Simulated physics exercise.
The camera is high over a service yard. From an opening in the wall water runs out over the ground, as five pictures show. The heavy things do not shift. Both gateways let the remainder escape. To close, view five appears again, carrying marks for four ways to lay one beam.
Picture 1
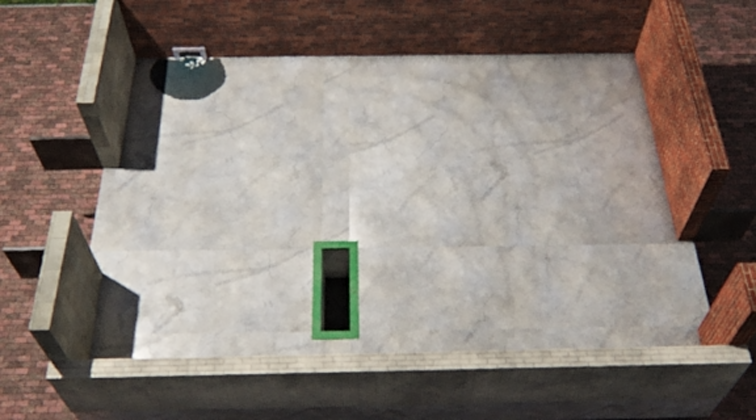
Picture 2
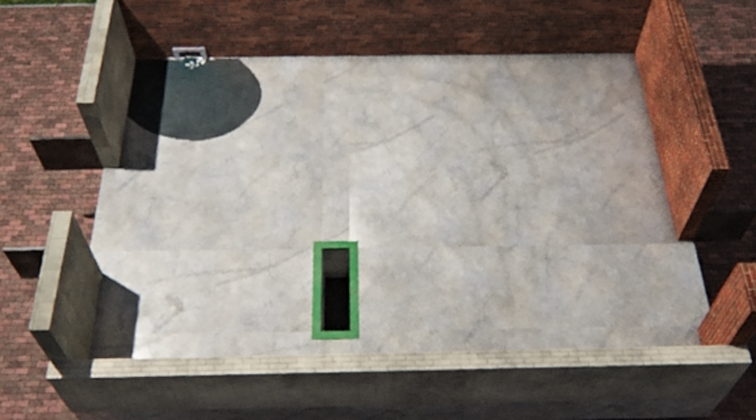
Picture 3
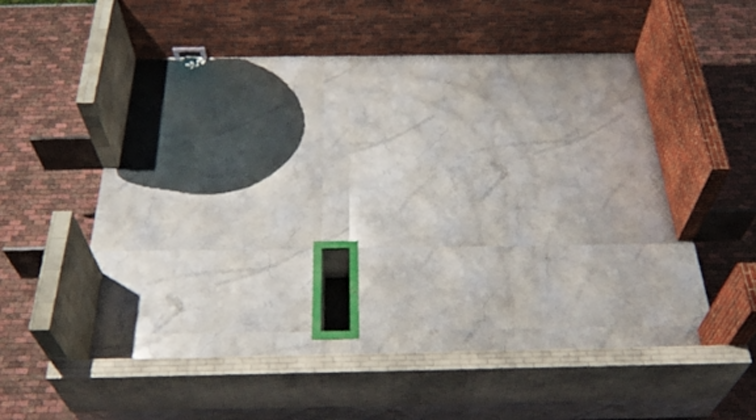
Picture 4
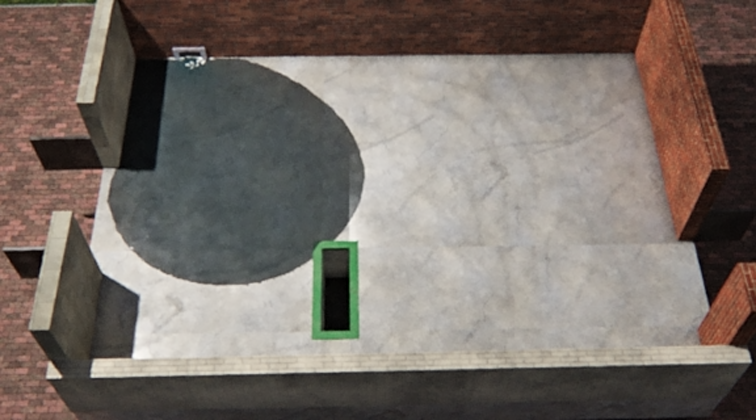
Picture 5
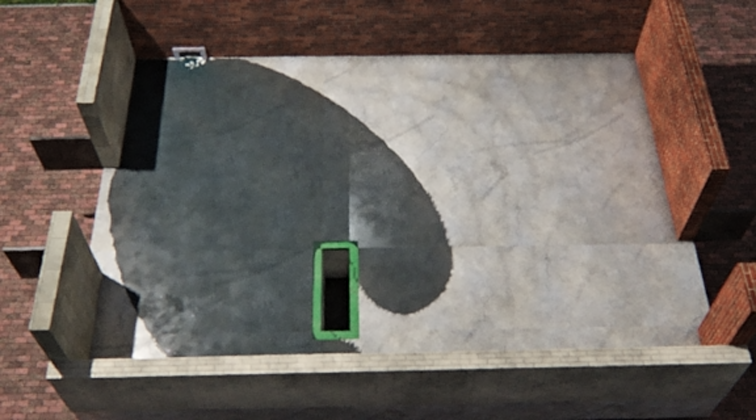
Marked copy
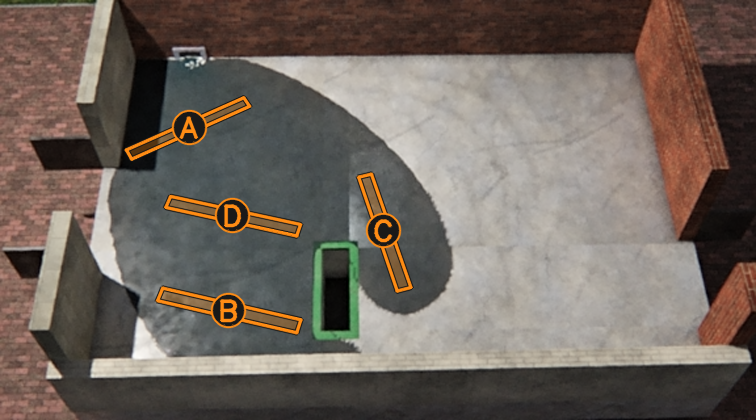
Dark water spreading from an outfall at the upper left across a pale walled yard, reaching and curling around a green-edged drain pit.
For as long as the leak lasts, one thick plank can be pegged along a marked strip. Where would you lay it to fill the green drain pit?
Use position B.
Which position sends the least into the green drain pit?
The answer is A.
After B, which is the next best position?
That would be C.
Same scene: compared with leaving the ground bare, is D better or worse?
Worse.
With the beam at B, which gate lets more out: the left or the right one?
The right gate.
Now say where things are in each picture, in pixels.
In the first frame, outfall at (190, 54); green drain pit at (336, 289); open gate at (687, 284); open gate at (111, 218); front seen at (188, 94), 2 % of the ground wet; green drain pit still dry.
In the second frame, front seen at (231, 127), 6 % of the ground wet; green drain pit still dry.
In the third frame, front seen at (222, 188), 13 % of the ground wet; green drain pit still dry.
In the fourth frame, front seen at (240, 280), 25 % of the ground wet; green drain pit still dry.
In the fifth frame, front seen at (434, 289), 37 % of the ground wet; green drain pit taking water.
On the marked copy, A from (129, 154) to (246, 102); B from (160, 294) to (298, 326); C from (365, 175) to (404, 289); D from (168, 201) to (298, 230).
For position A, about 5 % of the stream goes into the green drain pit, about 92 % out by the gates.
For position B, about 67 % of the stream goes into the green drain pit, about 31 % out by the gates.
For position C, about 40 % of the stream goes into the green drain pit, about 58 % out by the gates.
For position D, about 15 % of the stream goes into the green drain pit, about 84 % out by the gates.
